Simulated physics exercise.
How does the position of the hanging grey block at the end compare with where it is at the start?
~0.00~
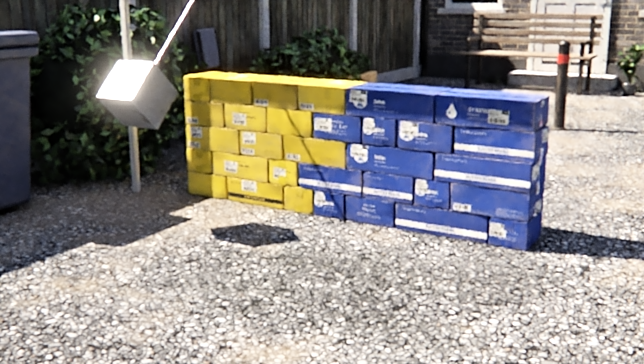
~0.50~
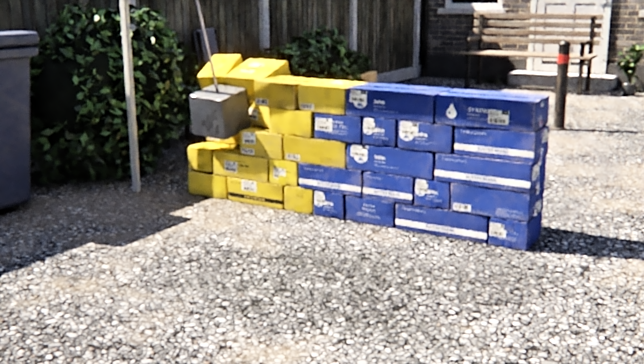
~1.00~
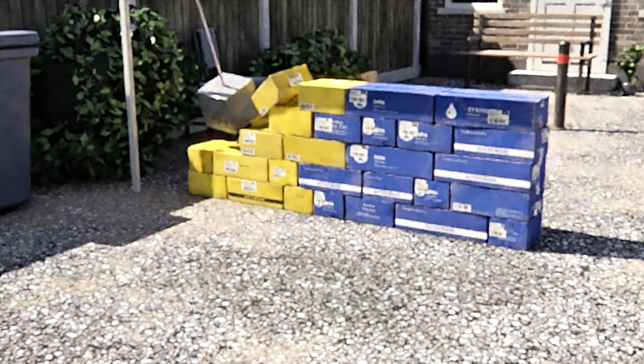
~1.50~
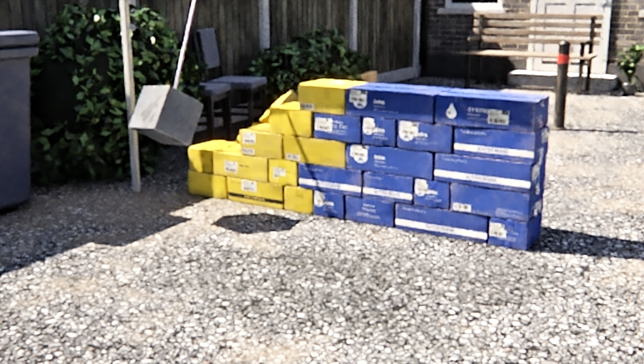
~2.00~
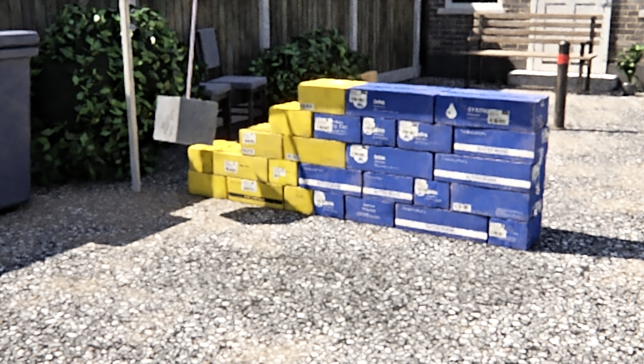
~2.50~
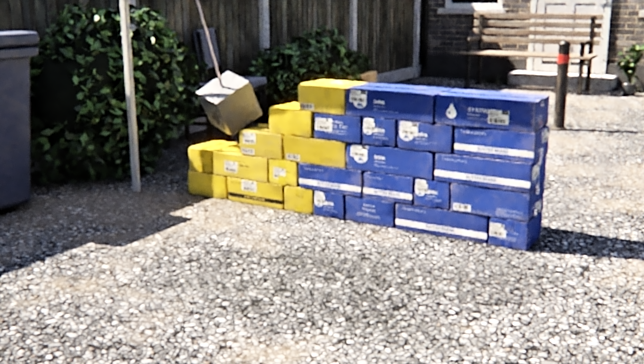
At the start the block is out to the left of the wall, by the pale pole. At the end it is farther right, above the lowered left part of the yellow parcels.
A swinging grey block knocks away the upper left yellow parcels, leaving the blue ones standing.
